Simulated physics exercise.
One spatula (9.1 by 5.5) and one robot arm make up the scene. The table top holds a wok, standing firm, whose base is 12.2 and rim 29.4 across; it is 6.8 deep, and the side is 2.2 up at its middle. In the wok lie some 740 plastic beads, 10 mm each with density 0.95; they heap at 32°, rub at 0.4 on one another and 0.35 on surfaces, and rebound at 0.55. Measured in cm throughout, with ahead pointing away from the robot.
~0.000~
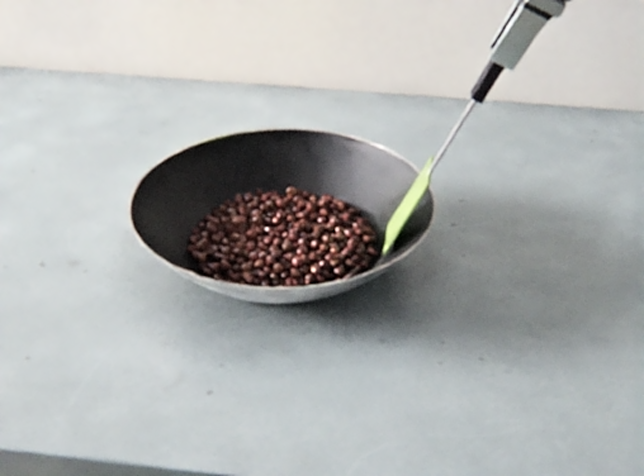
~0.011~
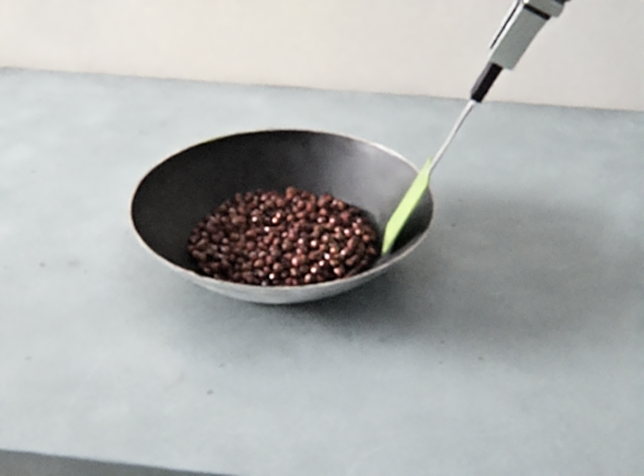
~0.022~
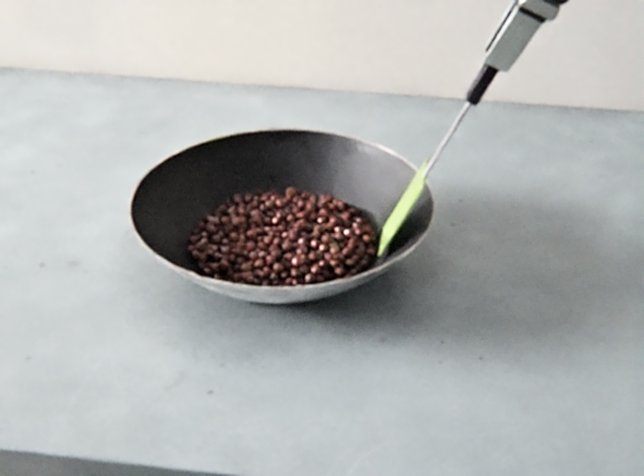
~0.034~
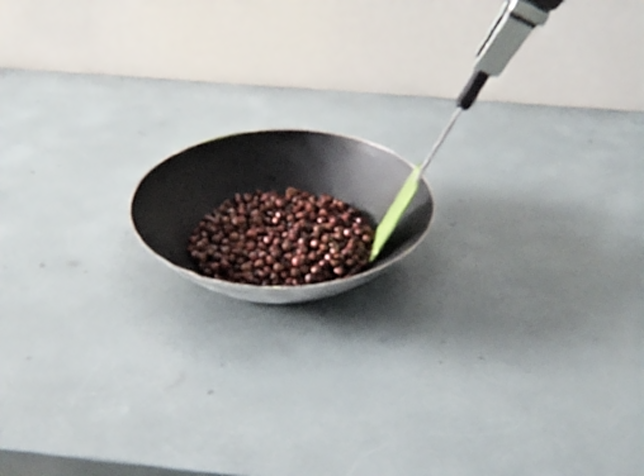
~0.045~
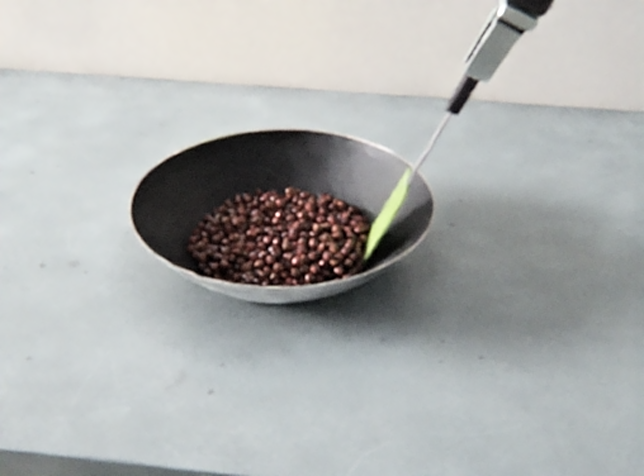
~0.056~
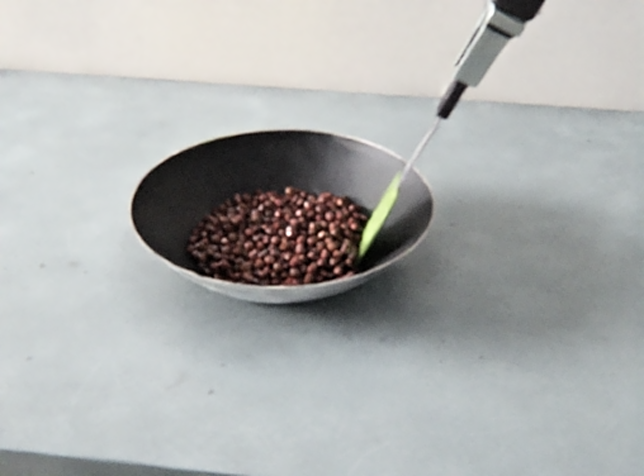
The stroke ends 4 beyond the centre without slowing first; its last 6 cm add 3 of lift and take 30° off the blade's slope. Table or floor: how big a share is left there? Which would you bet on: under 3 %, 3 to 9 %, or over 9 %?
I would bet on under 3 %.
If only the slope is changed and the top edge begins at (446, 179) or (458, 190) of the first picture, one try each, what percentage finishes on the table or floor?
I'd say near 0 per cent for the first and near 0 per cent for the second.
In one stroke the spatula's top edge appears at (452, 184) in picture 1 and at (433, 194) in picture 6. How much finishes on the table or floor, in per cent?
Near 0 in a hundred.
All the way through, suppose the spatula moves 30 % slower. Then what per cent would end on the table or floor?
0 per cent, about.
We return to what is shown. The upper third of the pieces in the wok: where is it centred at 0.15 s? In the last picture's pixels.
Centre: Approx. (252, 227) in the last view.
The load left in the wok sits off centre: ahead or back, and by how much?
It rests close to 3.0 centimetres ahead of centre.
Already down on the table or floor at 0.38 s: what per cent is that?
Around 0 percent.
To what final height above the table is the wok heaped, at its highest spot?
Roughly 5.5 centimetres.
After 0.11 s, sloping 65°, highest piece 5 above the table; 741 in the wok.
After 0.15 s, sloping 53°, highest piece 6 above the table; 741 in the wok.
After 0.38 s, sloping 35°, highest piece 6 above the table; 741 in the wok.
After 1.43 s, sloping 35°, highest piece 5 above the table; 741 in the wok.
In the end, 741 in the wok. That is 0 % on the table or floor.
